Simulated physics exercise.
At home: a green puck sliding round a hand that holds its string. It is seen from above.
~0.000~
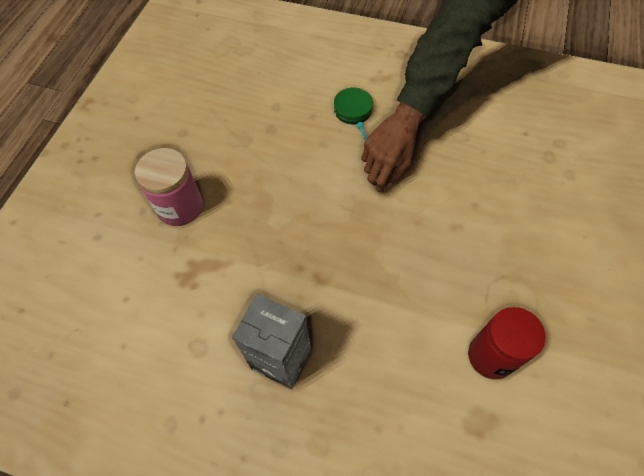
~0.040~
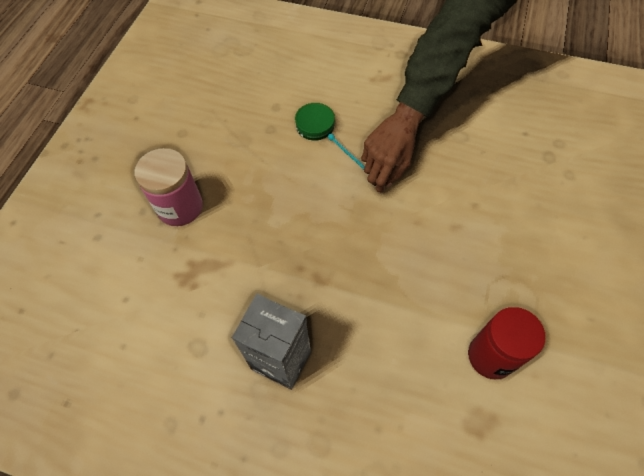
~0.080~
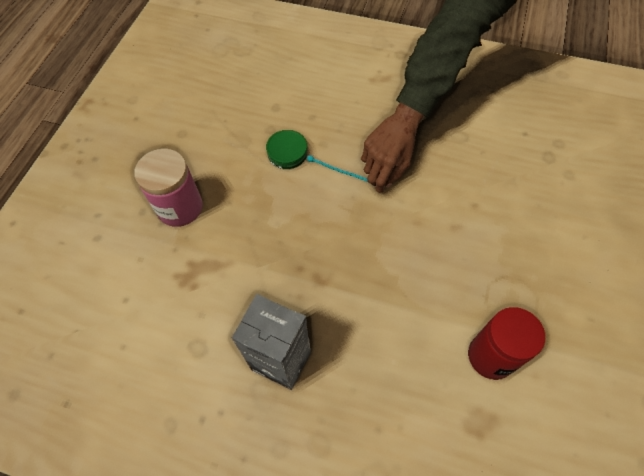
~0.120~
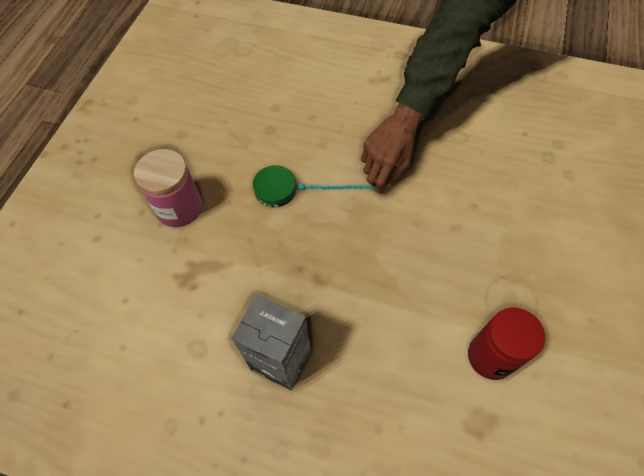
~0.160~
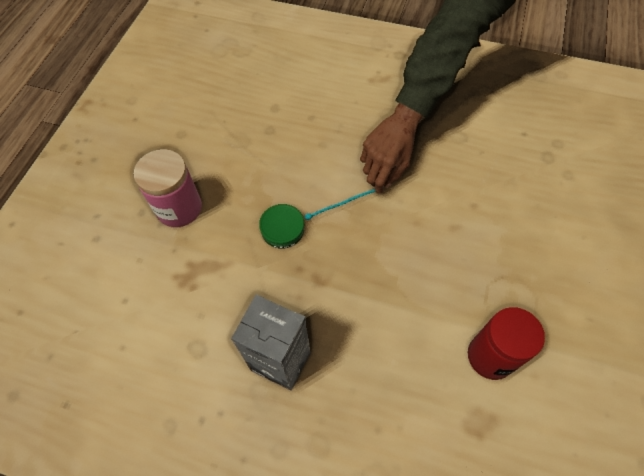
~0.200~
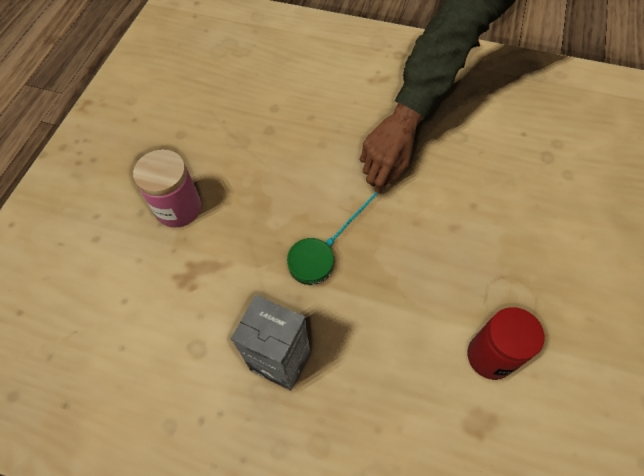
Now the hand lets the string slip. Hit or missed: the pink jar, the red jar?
The pink jar remains clear; the red jar takes the knock.
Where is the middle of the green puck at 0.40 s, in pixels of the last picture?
By then it is at (472, 361).
Around 0.28 s, puck near (399, 313).
Around 0.40 s, puck near (472, 361); red jar pushed aside.
Finally, puck near (485, 379); red jar knocked over. The pink jar escapes it and the red jar is struck.
